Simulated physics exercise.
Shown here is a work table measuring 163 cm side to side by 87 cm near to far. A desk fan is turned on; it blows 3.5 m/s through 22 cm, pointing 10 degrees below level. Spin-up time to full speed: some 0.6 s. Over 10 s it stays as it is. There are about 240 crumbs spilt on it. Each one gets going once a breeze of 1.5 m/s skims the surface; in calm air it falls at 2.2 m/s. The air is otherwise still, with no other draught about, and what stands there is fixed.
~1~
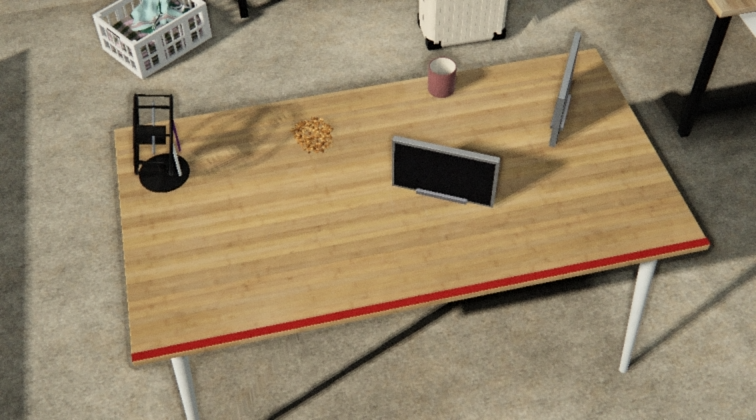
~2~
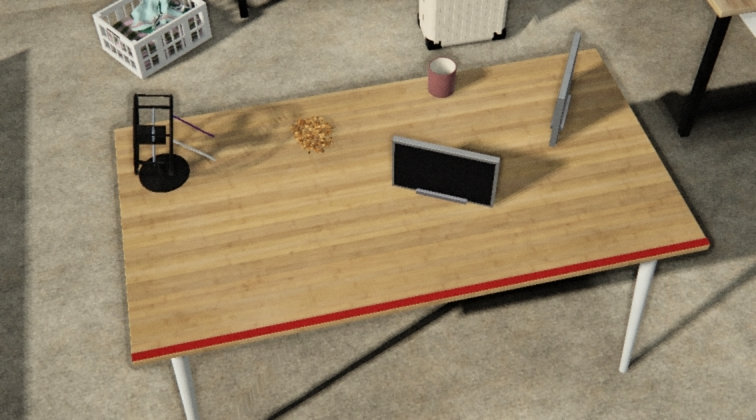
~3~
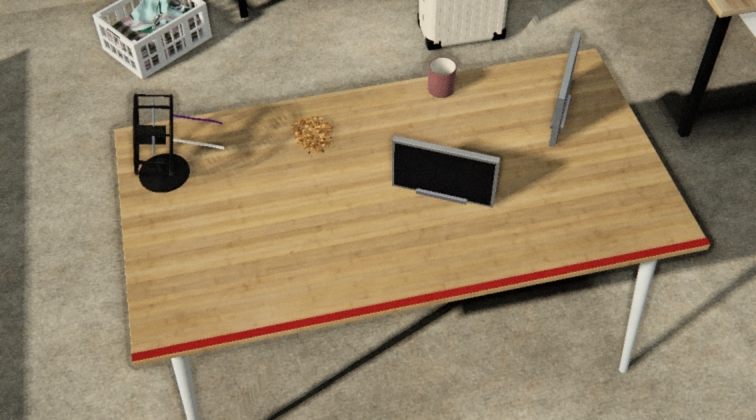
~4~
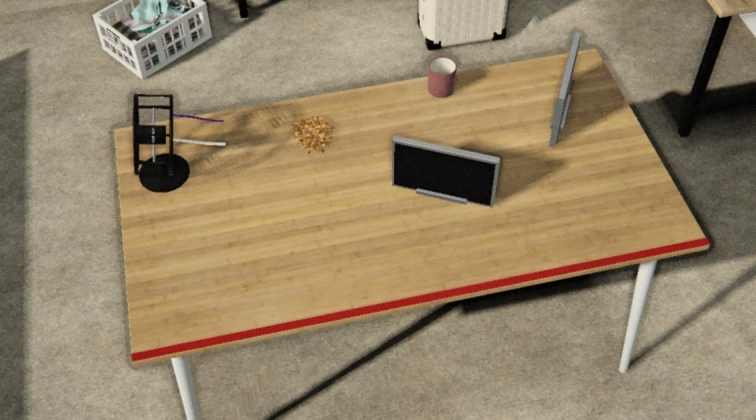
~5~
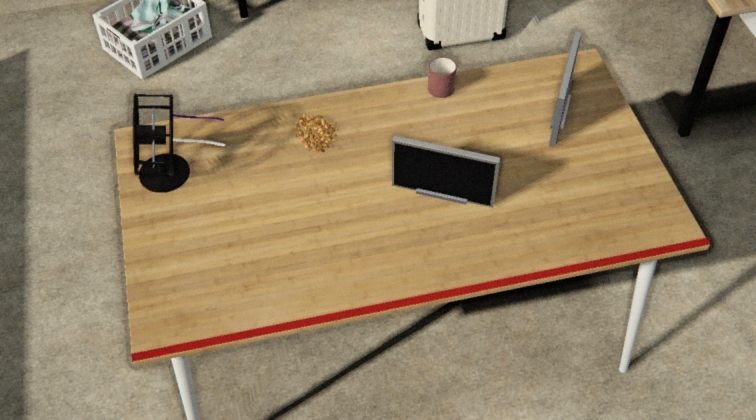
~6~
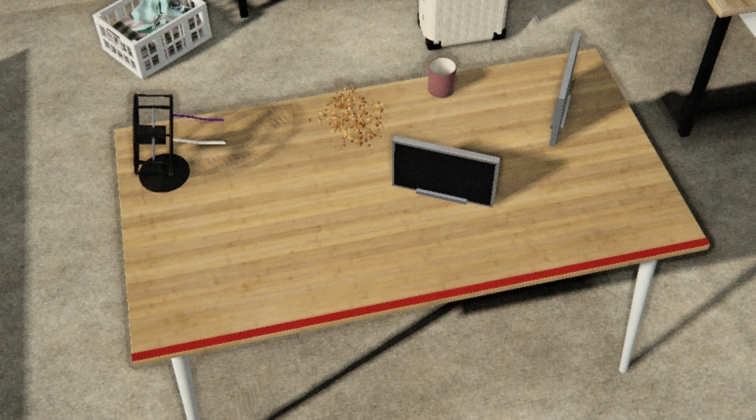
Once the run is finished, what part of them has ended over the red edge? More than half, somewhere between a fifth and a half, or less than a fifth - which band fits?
Most likely fewer than a fifth finish over that edge.
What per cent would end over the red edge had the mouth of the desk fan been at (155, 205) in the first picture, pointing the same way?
0 %.
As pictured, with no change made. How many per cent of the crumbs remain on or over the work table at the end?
Close to 10 in a hundred are still there.
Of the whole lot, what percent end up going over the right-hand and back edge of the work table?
0 % right-hand and 90 % back.
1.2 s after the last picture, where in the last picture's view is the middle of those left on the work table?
Somewhere about (447, 99), I'd say.
Then, 1.2 s after the last picture the count stands so, 0 % are over the red edge; the middle of those still in play is near (432, 94).
Then, 2.4 s after the last picture the count stands so, 0 % are over the red edge.
Then, 4.7 s after the last picture the count stands so, 0 % are over the red edge.
Then, 9.2 s after the last picture, at the end, 0 % are over the red edge.
